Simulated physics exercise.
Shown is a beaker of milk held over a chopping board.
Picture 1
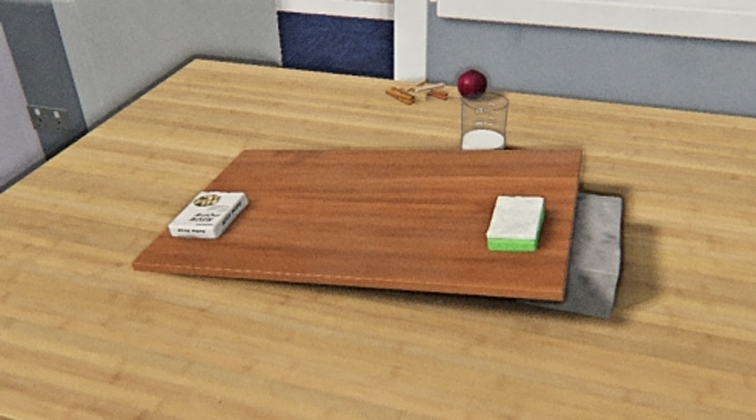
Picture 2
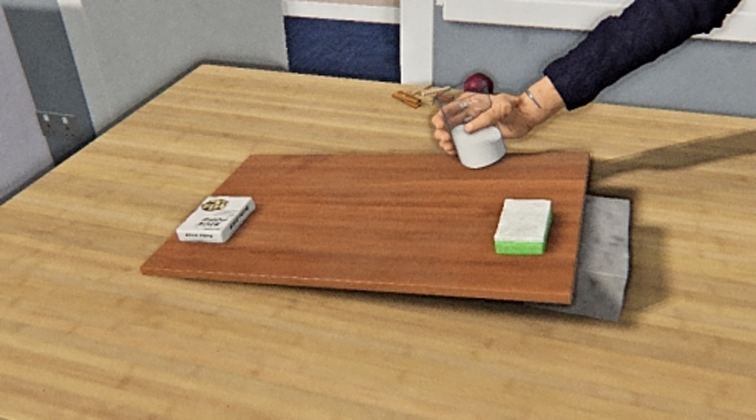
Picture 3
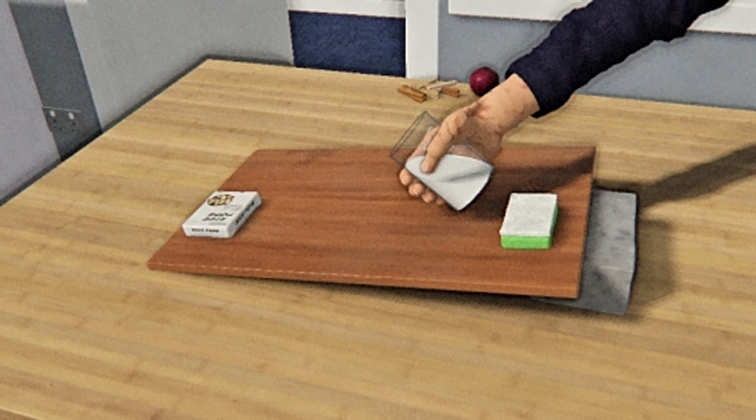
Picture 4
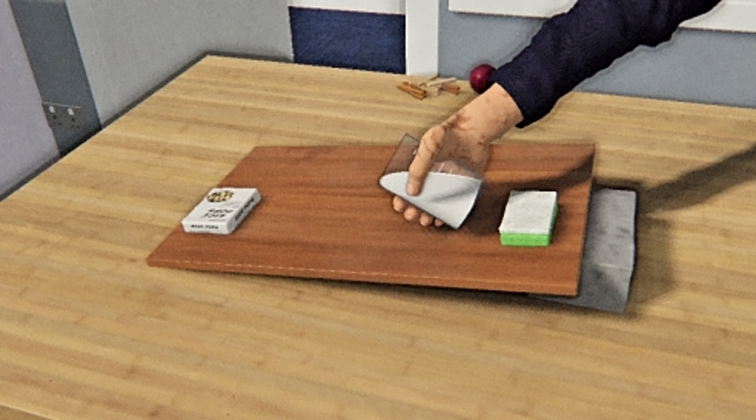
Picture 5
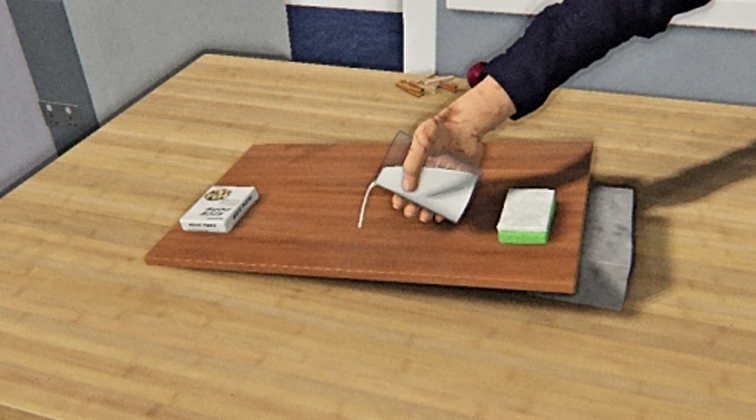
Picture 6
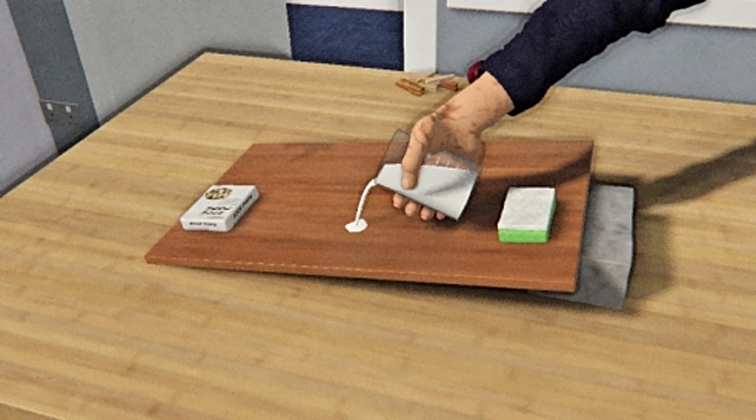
Hand lifting a beaker of milk, tilting it over a sloping chopping board and pouring a thin white stream onto the wood.
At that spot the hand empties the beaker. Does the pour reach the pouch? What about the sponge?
On the left the pouch: Yes; on the right the sponge: No.
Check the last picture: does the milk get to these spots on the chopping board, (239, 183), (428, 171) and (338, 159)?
Point one is caught by it, point two is never touched, point three is never touched.
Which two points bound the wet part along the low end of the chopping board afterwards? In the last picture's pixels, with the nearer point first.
Near: (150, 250); far: (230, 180).
Soon after, it runs down to the left; the pouch is wet; the sponge is dry.
Later, it runs down to the left and off the end; the pouch is wet; the sponge is dry.
In the end, it runs down to the left and off the end; the pouch is wet; the sponge is dry.
